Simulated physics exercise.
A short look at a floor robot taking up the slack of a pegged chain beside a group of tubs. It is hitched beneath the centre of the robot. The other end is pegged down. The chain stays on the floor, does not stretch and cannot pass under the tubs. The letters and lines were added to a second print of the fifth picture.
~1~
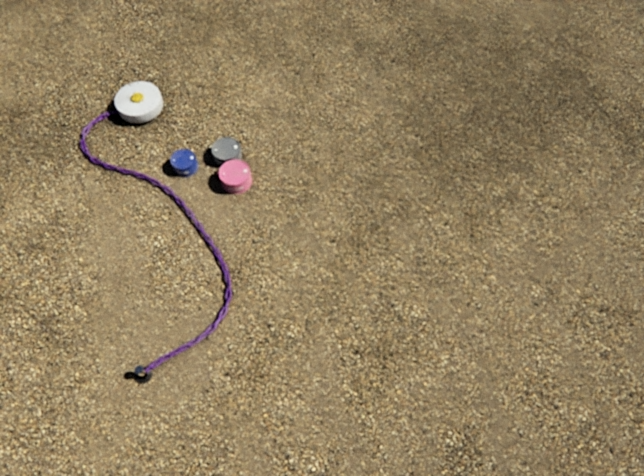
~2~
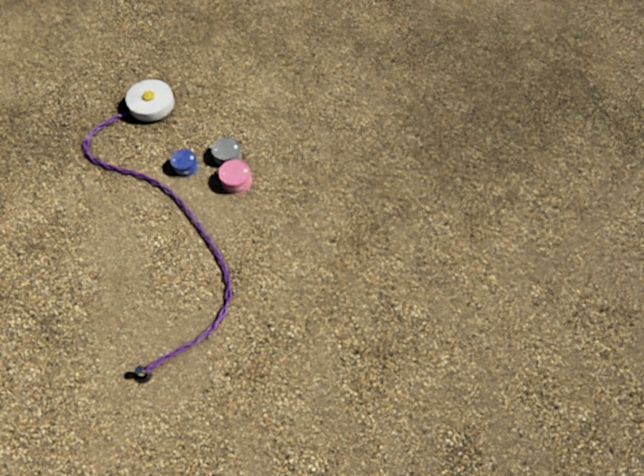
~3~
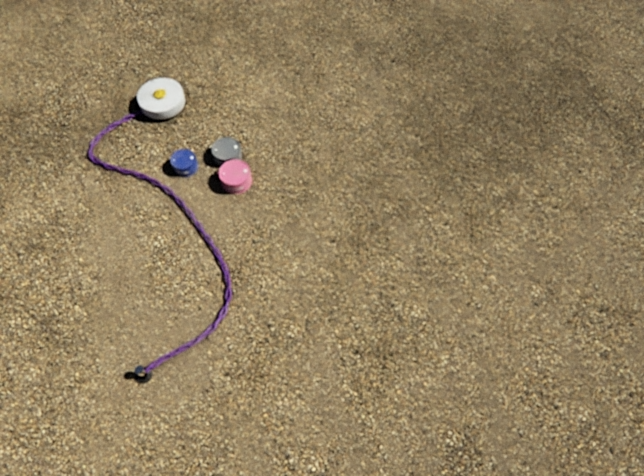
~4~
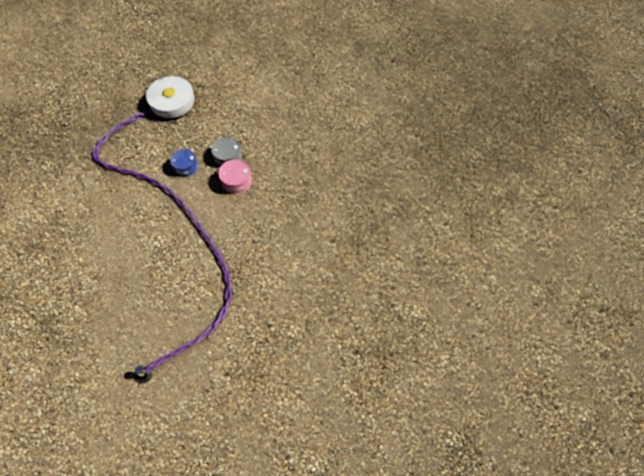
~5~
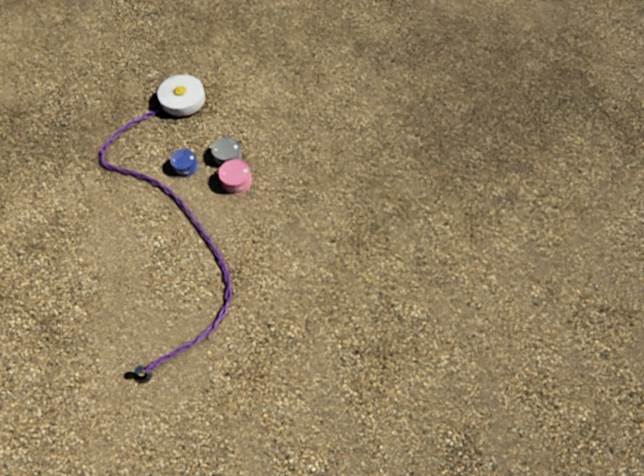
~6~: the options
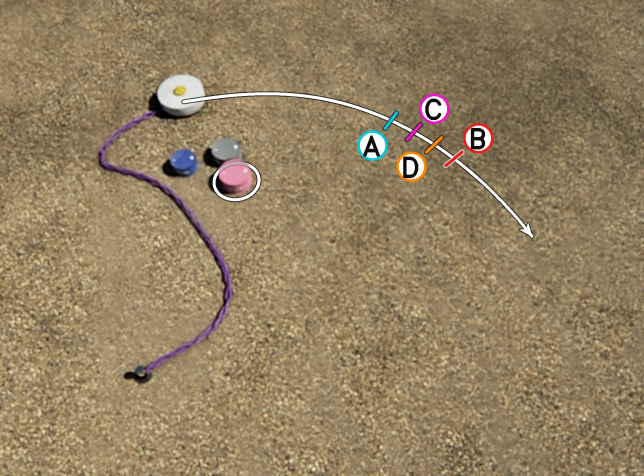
White round robot moving slightly right above small blue, grey and pink tubs, drawing the near end of a curving purple line.
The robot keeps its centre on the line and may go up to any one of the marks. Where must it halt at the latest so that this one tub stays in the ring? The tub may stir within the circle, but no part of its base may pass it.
Mark A.
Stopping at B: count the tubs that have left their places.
Three.
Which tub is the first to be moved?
Blue.
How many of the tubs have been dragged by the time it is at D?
Three.
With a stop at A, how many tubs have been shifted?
By then, one.
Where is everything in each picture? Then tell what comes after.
The first frame shows pink tub (236, 177); blue tub (185, 163); robot (140, 103).
The second frame shows robot (151, 101); pink tub (236, 177).
The third frame shows robot (162, 100); peg (142, 372).
The fourth frame shows robot (171, 98); pink tub (236, 177).
The fifth frame shows robot (182, 96); peg (142, 372); grey tub (227, 152); pink tub (236, 177).
On the marked copy, A at (391, 121); B at (454, 159); C at (414, 132); D at (434, 145); the ring at (237, 181); the route from (184, 102) via (378, 115) to (532, 236).
Following A. Soon after the start, robot (258, 88); pink tub (236, 177).
Later, robot (331, 95); pink tub (236, 177).
In the end, robot (392, 115); pink tub (236, 177); blue tub (204, 171); the pink tub is still in its ring.
As for the rest, B drags the ringed tub to (261, 203); C drags the ringed tub to (243, 185); D drags the ringed tub to (251, 194).
